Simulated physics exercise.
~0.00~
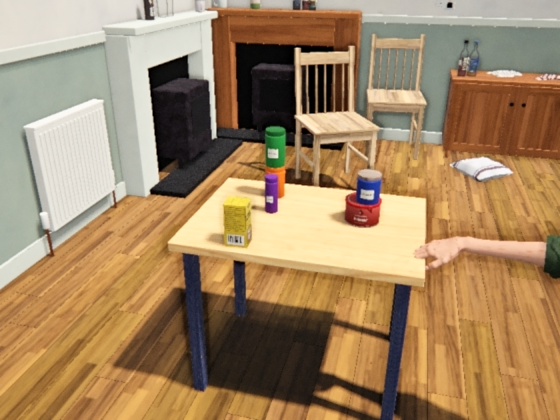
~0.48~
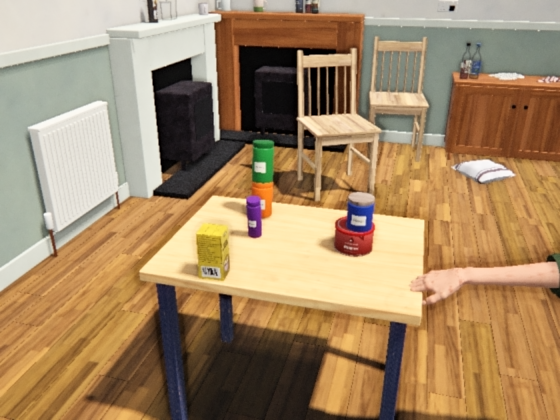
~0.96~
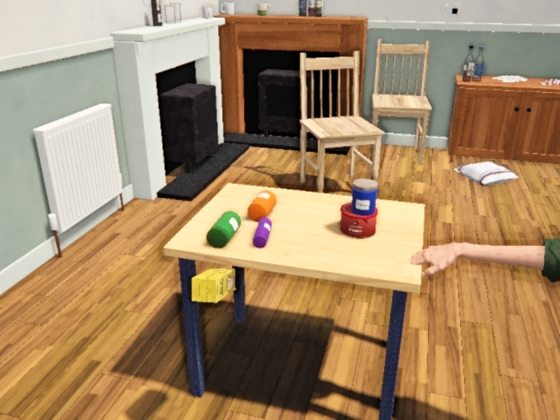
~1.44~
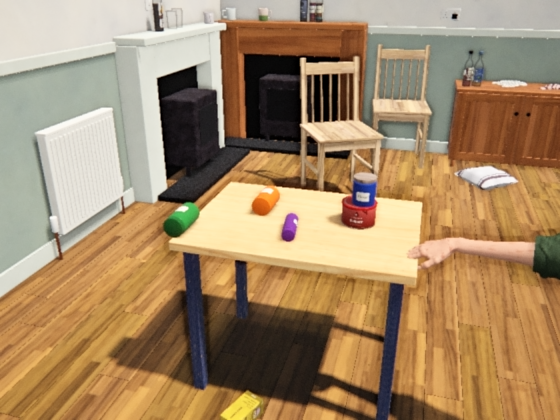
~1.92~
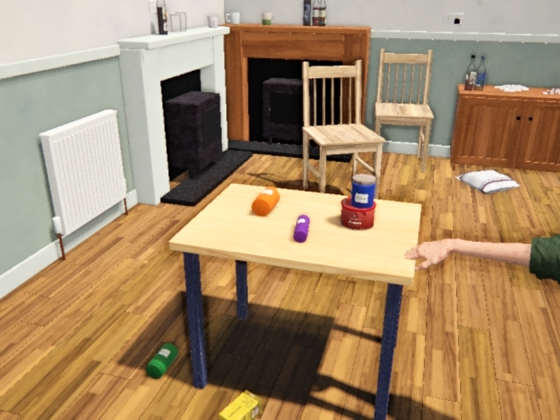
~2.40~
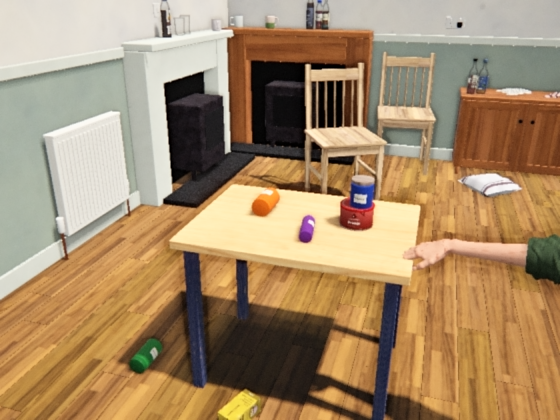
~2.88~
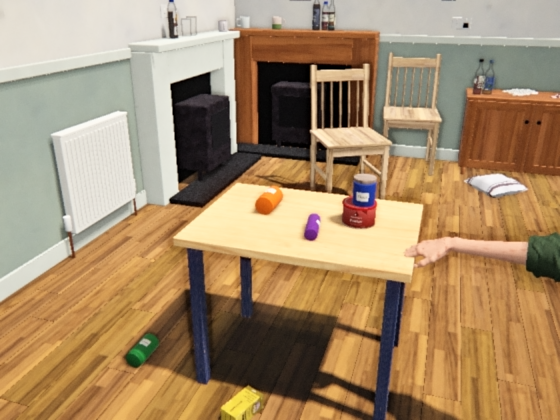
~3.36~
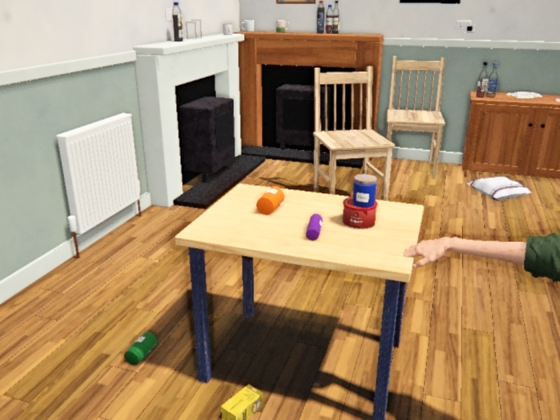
In a room with wooden floorboards and two fireplaces, a small table with dark blue legs holds a yellow carton, a purple shaker, a green jar stacked on an orange jar, and a blue jar on a red tub. A hand rests at the table's right corner as the table shifts toward us, then jerks back. The carton tips off the near edge, while the green jar, orange jar and shaker topple onto their sides. The green jar rolls left and drops to the floor. Finally, it lies there near the carton, the orange jar and shaker lie on the tabletop, and the blue jar still stands on the red tub.
